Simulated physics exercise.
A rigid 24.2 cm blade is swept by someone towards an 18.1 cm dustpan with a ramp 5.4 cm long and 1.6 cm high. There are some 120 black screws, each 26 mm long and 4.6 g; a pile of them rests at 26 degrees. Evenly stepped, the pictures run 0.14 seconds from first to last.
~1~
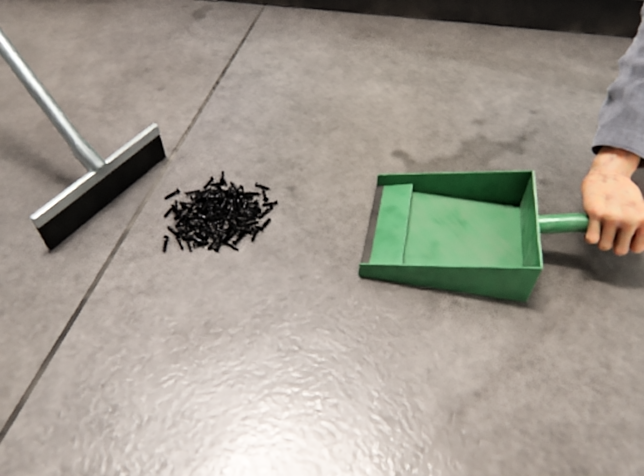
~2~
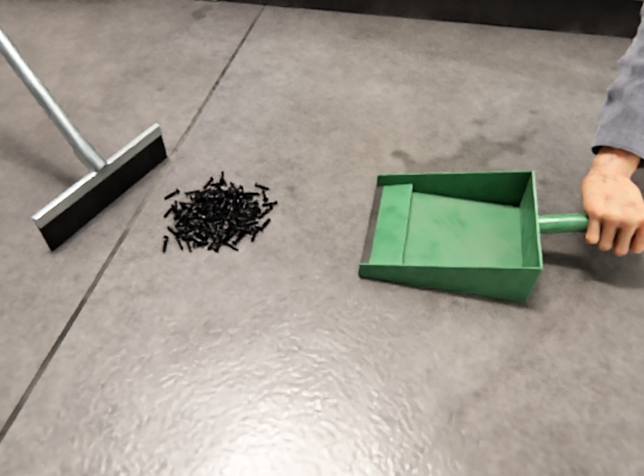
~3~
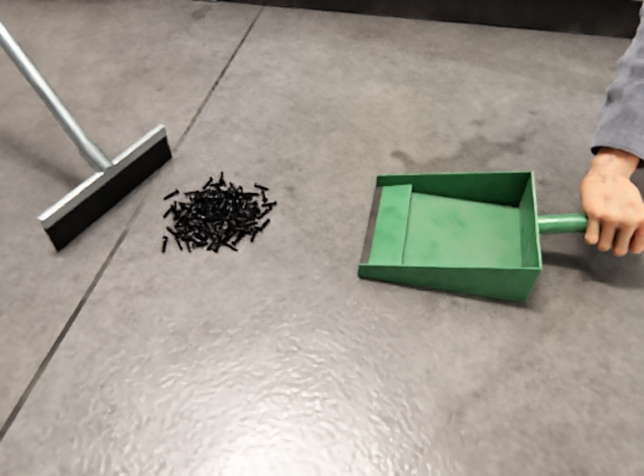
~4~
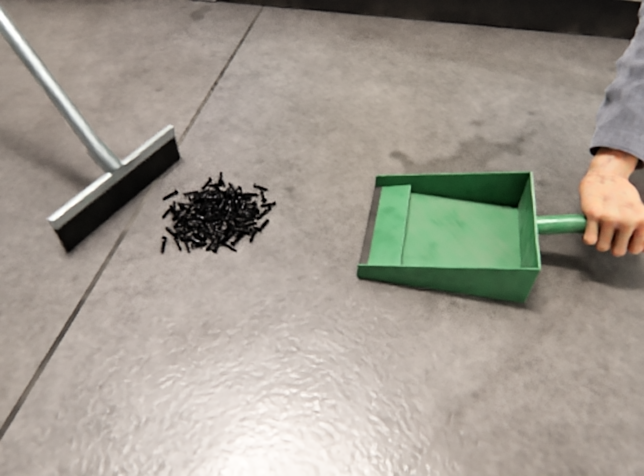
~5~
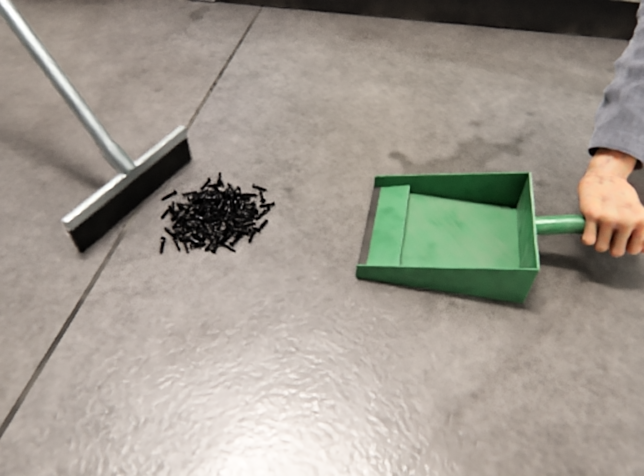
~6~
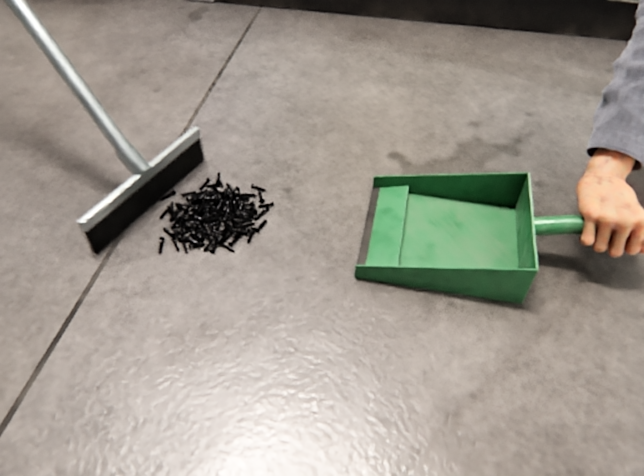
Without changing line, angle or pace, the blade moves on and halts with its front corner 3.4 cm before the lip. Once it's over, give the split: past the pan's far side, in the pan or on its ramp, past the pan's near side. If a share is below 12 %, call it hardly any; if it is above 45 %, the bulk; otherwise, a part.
Far side: Hardly any. Pan: Hardly any. Near side: A part.
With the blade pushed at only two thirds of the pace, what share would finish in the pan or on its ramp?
In that case close to 0 per cent.
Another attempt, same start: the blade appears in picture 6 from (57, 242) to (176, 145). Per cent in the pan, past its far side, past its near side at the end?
Per cent by place - pan 0, far side 0, near side 60.
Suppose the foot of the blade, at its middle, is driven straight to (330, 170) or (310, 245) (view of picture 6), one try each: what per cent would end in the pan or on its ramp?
Some 0 per cent on the first try, 20 per cent on the second.
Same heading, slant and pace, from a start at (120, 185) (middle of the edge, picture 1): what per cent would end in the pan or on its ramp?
Estimate: Near 5 %.
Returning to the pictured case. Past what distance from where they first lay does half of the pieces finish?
18 cm or thereabouts.
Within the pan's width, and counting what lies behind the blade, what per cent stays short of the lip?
65 %.
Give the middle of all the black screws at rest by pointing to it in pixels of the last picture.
Estimated resting centre: Around (339, 246).
Then, 0.15 s after the last picture, middle of the blade 20 cm from the lip; 0 % over the lip, far side 0 %, near side 5 %.
Then, 0.27 s after the last picture, middle of the blade 10 cm from the lip; 0 % over the lip, far side 0 %, near side 20 %.
Then, 0.50 s after the last picture, middle of the blade 7 cm from the lip; 10 % over the lip, far side 0 %, near side 25 %.
In the end, far side 0 %, pan 10 %, near side 25 %, in front of the lip or behind the blade 65 %.
